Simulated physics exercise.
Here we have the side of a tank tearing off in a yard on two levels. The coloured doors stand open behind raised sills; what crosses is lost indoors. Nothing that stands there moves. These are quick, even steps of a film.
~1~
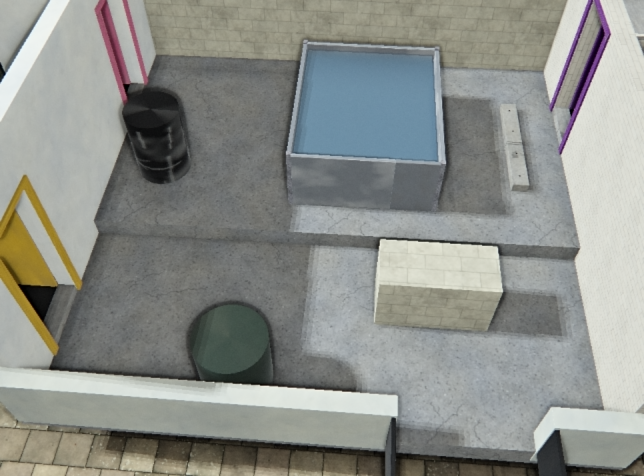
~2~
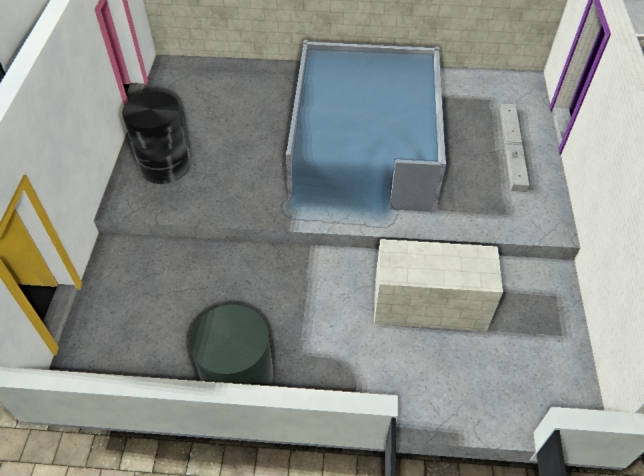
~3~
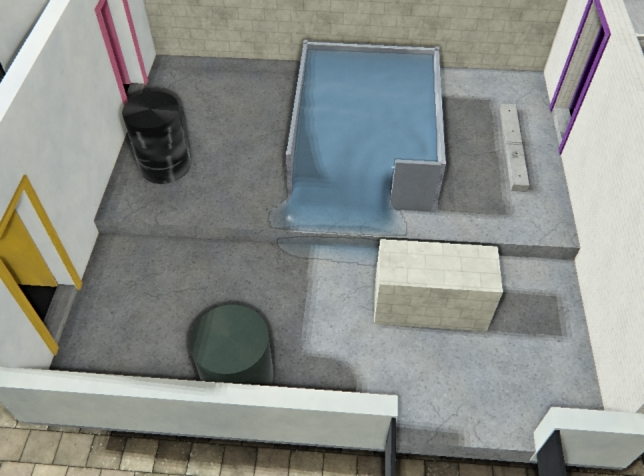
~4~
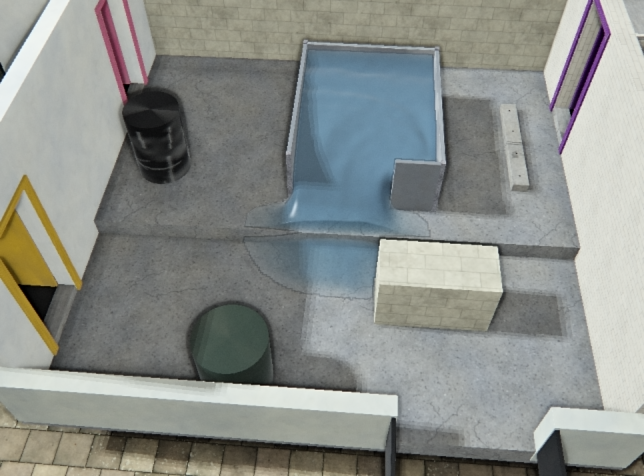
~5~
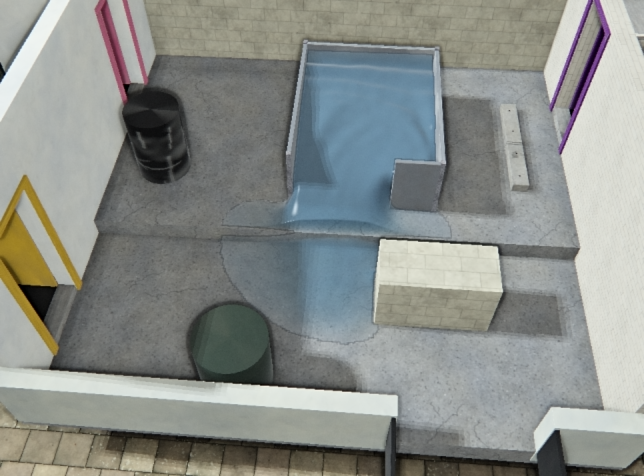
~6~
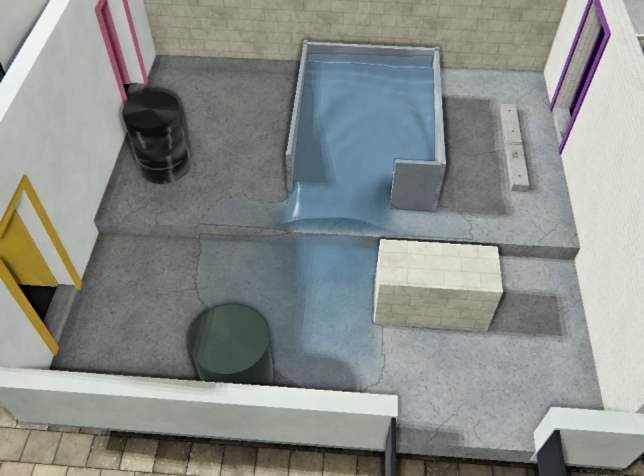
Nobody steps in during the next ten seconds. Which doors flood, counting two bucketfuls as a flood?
One by one: The purple door admits no more than that; the pink door admits no more than that; the yellow door lets in a lot.
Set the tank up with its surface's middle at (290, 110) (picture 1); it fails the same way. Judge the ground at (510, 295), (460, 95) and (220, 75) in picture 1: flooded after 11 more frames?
In that order: Clear, clear, not flooded.
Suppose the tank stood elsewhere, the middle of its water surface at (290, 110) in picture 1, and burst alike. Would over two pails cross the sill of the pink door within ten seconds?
My reading: The pink door keeps below it.
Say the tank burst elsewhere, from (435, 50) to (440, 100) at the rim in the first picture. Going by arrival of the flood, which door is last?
Last comes the door marked yellow.
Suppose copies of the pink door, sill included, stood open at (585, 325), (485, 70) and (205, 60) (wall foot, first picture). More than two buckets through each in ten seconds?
In that order: Floods, is under, holds.
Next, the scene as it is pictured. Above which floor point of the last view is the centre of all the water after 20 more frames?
Roughly at (336, 264).
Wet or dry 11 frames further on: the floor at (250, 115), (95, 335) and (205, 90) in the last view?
One after the other: No water, covered, free of water.
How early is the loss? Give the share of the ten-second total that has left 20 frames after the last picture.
I make it 20 per cent.
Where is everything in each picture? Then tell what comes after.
In the first picture, still water in the water tank at (368, 102).
In the second picture, water pours out at (342, 190) and has run to (286, 204).
In the third picture, the front is at (278, 229), out from the gap at (342, 190).
In the fourth picture, the front is at (267, 270), out from the gap at (342, 192).
In the fifth picture, water pours out at (342, 192) and has run to (356, 336).
In the sixth picture, water pours out at (342, 192) and has run to a hidden place.
A moment on, water covers 30 % of the floor; the purple door not reached, the pink door not reached, the yellow door not reached.
Next, water covers 40 % of the floor; the purple door not reached, the pink door not reached, the yellow door under two buckets in.
Then, water covers 45 % of the floor; the purple door not reached, the pink door not reached, the yellow door far over two buckets in.
Later, water covers 45 % of the floor; the purple door not reached, the pink door not reached, the yellow door far over two buckets in.
In the end, water covers 45 % of the floor; the purple door not reached, the pink door not reached, the yellow door far over two buckets in.
